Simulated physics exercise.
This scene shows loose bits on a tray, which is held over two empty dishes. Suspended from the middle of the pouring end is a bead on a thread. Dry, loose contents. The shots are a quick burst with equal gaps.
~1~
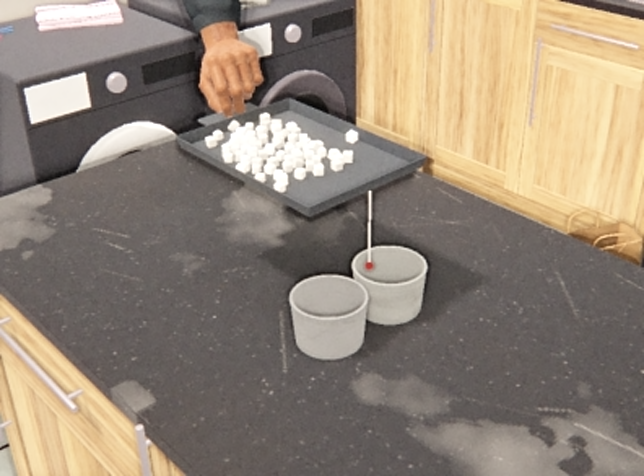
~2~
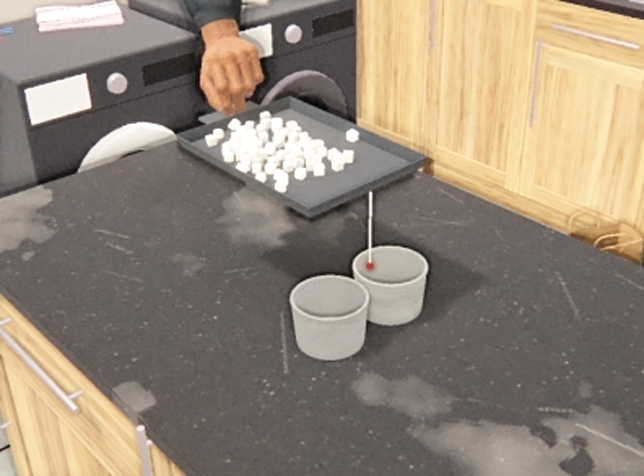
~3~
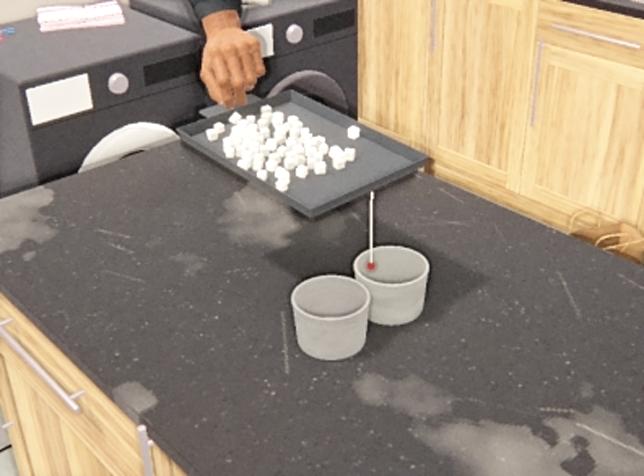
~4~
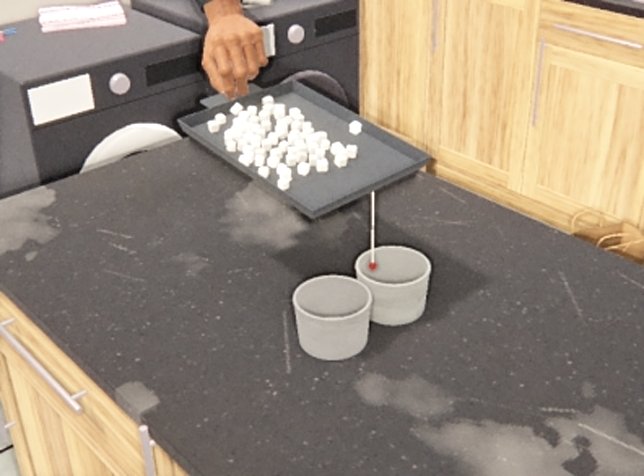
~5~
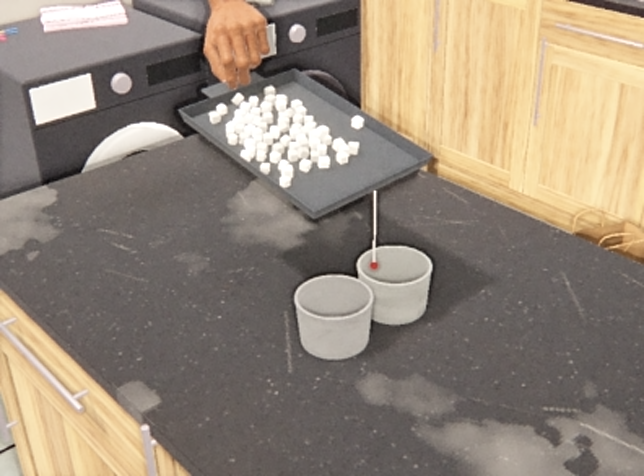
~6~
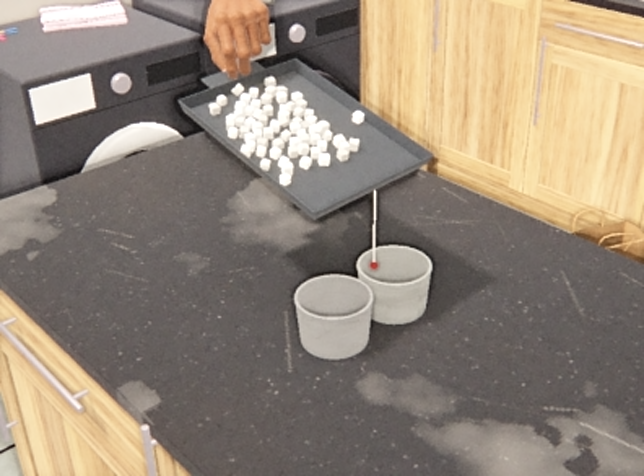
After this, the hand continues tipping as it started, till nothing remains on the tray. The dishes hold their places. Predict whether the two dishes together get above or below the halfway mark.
Below.
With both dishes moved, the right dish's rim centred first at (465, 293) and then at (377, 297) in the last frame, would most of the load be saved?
Try 1: Not up to half; try 2: In excess of half.
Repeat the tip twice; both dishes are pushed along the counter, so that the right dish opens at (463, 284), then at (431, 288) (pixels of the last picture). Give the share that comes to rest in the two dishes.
The first gives 20 %, the second 70 %.
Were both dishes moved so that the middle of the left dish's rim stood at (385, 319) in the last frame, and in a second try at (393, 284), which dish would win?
Well, first the dish at left, then the dish at left.
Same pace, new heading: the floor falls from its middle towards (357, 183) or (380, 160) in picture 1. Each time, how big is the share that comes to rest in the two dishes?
I'd say some 10 in a hundred at first, then 40 in a hundred.
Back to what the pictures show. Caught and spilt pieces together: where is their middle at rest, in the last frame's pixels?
Centre at rest, last view: Approx. (393, 366).
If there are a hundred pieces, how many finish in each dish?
About: Left dish 30, right dish 0 per cent.
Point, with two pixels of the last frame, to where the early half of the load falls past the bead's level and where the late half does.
First close to (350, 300), next close to (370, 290).
Soon after the last picture, tray tipped steeply; most on the tray; about a quarter in the air.
A little later, tray tipped right over; about a third on the tray; a small part in the left dish; about a third outside both; about a quarter in the air.
Later still, tray tipped past a quarter turn; about a quarter in the left dish; most outside both.
At rest, tray tipped past a quarter turn; about a quarter in the left dish; none in the right dish; most outside both.
